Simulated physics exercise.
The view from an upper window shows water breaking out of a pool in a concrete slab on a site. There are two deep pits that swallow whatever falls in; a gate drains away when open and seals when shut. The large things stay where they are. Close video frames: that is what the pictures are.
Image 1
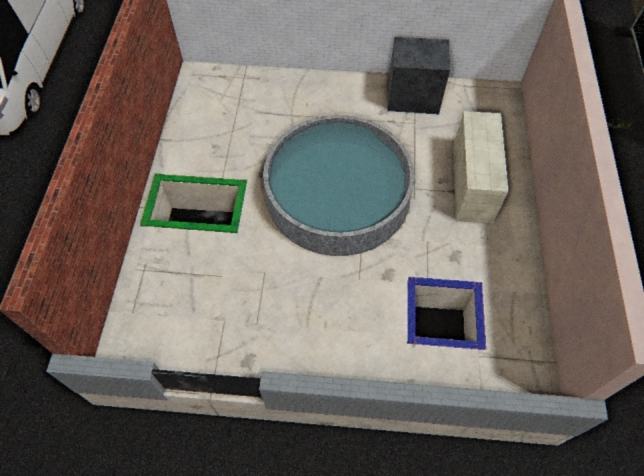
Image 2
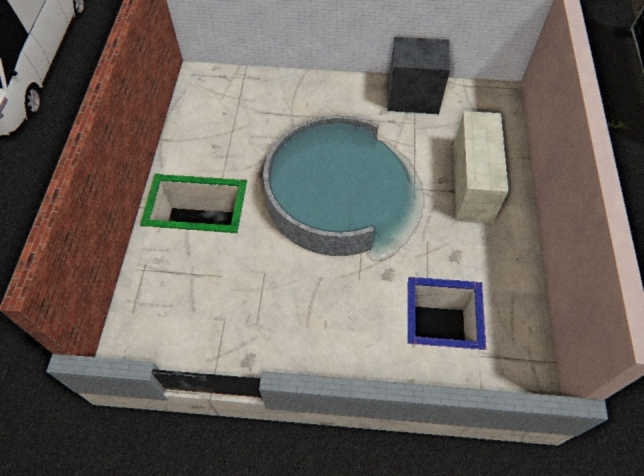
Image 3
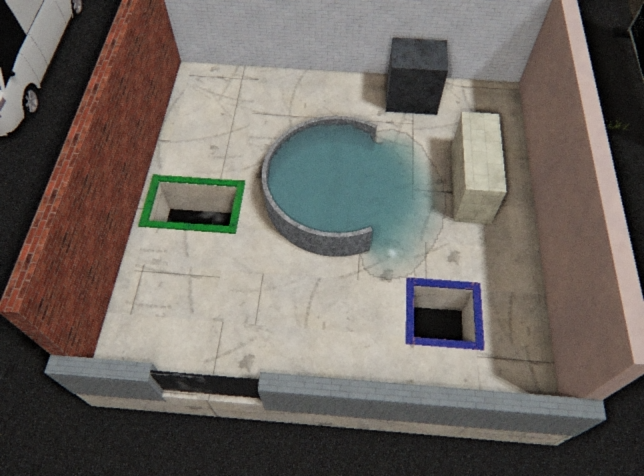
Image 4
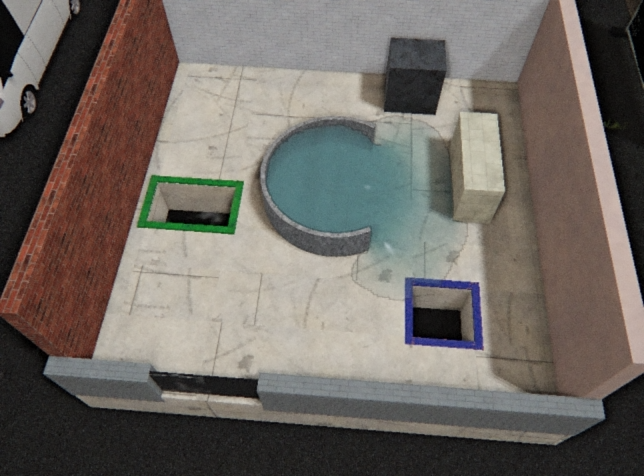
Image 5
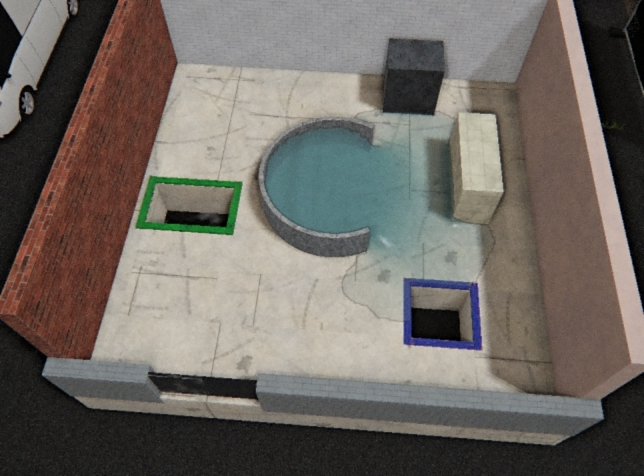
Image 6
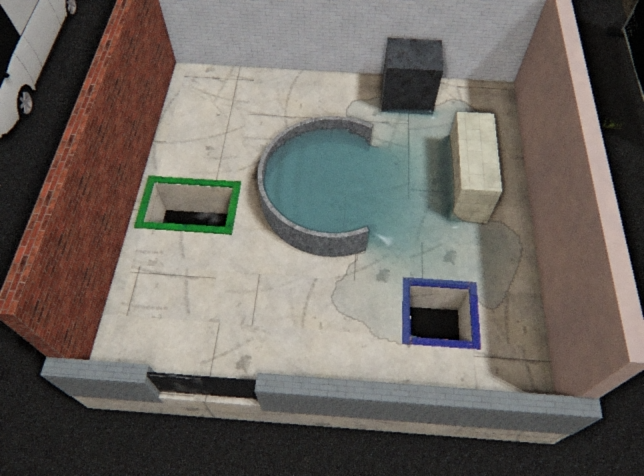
Round pool of still water opening on its right side, water pouring out and spreading across the slab around two blocks and a blue-edged pit.
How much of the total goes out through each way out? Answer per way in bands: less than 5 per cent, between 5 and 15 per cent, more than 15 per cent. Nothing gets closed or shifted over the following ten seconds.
Going out through each: The gate, less than 5 per cent; the green pit, less than 5 per cent; the blue pit, more than 15 per cent.
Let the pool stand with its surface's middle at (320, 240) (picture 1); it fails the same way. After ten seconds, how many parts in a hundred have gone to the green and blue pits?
Roughly, in per cent: Green 0, blue 40.
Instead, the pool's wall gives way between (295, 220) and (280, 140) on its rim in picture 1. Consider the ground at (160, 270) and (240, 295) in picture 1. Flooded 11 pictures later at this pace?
Soaked, then soaked.
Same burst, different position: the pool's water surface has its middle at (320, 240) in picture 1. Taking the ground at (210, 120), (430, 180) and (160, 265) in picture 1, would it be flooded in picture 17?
Unflooded - soaked - unflooded.
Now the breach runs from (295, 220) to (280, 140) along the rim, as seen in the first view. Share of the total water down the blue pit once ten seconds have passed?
Share to the blue pit: 6 in a hundred.
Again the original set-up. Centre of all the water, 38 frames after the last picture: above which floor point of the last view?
I'd mark it close to (388, 197).
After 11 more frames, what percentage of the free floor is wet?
Near 35 in a hundred.
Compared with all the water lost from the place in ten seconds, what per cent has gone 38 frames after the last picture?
My figure is about 70 in a hundred.
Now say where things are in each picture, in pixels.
In the first frame, still water in the round tank at (339, 175).
In the second frame, water pours out at (406, 193) and has run to (371, 254).
In the third frame, water pours out at (405, 194) and has run to (384, 273).
In the fourth frame, the front is at (379, 290), out from the gap at (403, 195).
In the fifth frame, the front is at (409, 315), out from the gap at (401, 196).
In the sixth frame, the front is at (456, 104), out from the gap at (400, 196).
A moment on, water covers 25 % of the floor; the gate 0 %, the green pit 0 %, the blue pit 4 %.
Next, water covers 35 % of the floor; the gate 0 %, the green pit 0 %, the blue pit 8 %.
Then, water covers 55 % of the floor; the gate 0 %, the green pit 0 %, the blue pit 14 %.
Later, water covers 85 % of the floor; the gate 0 %, the green pit 0 %, the blue pit 23 %.
In the end, water covers 95 % of the floor; the gate 0 %, the green pit 0 %, the blue pit 33 %.
